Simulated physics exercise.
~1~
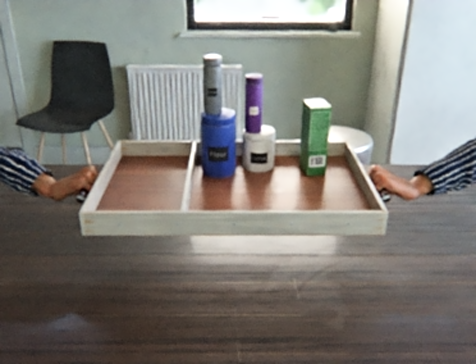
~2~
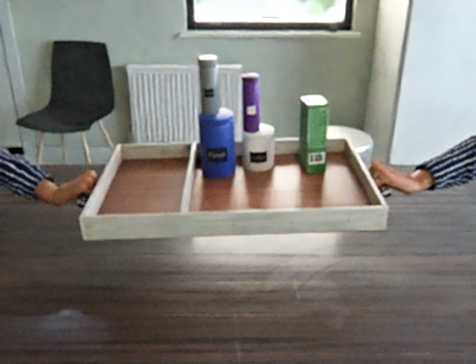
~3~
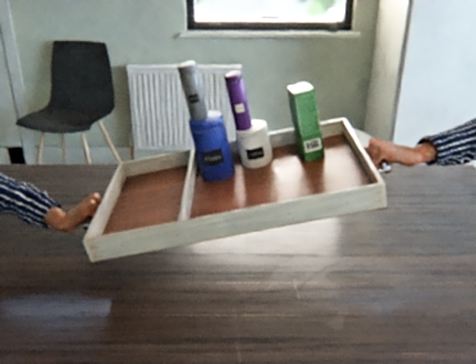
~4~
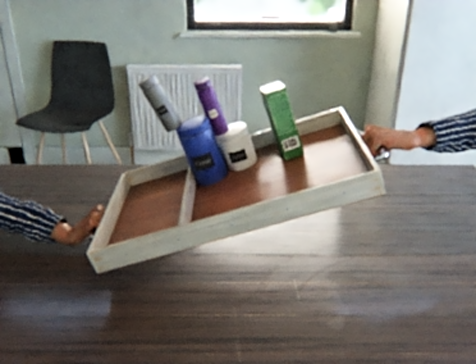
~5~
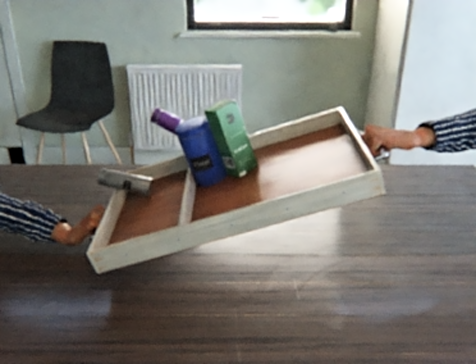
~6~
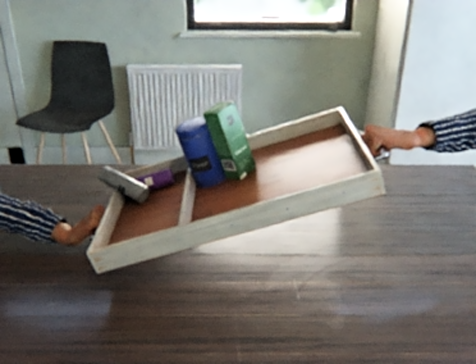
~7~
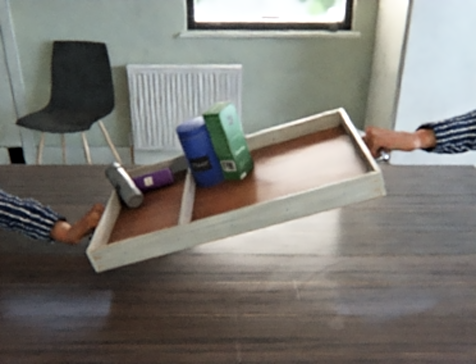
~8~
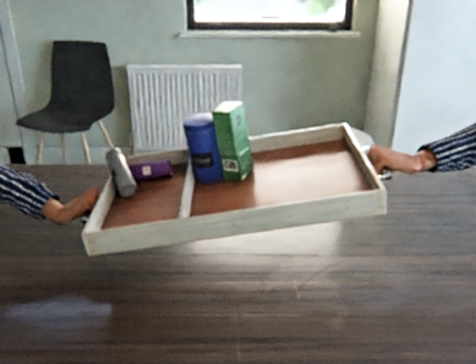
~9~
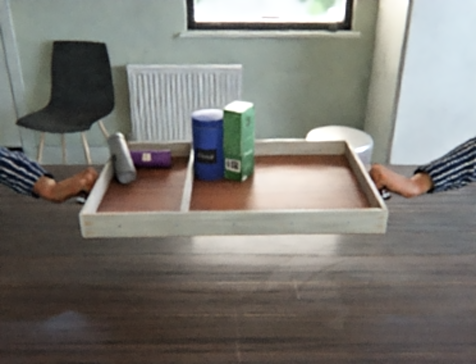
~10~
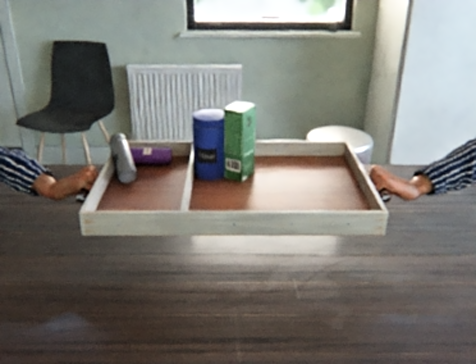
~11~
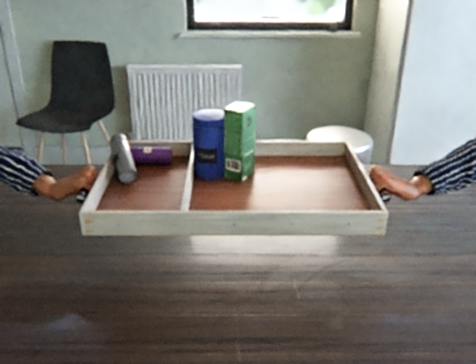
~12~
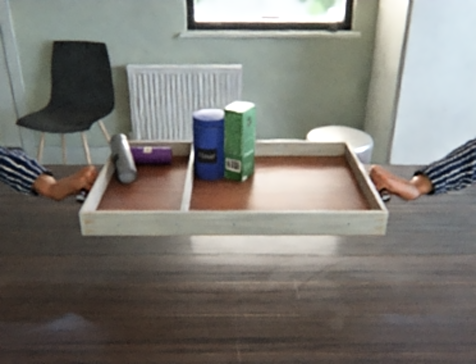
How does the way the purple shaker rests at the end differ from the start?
At the start the purple shaker stands upright, and at the end it lies on its side in the left part of the tray.
Above a dark table, two hands tip a tray left, toppling two shakers, then level it.
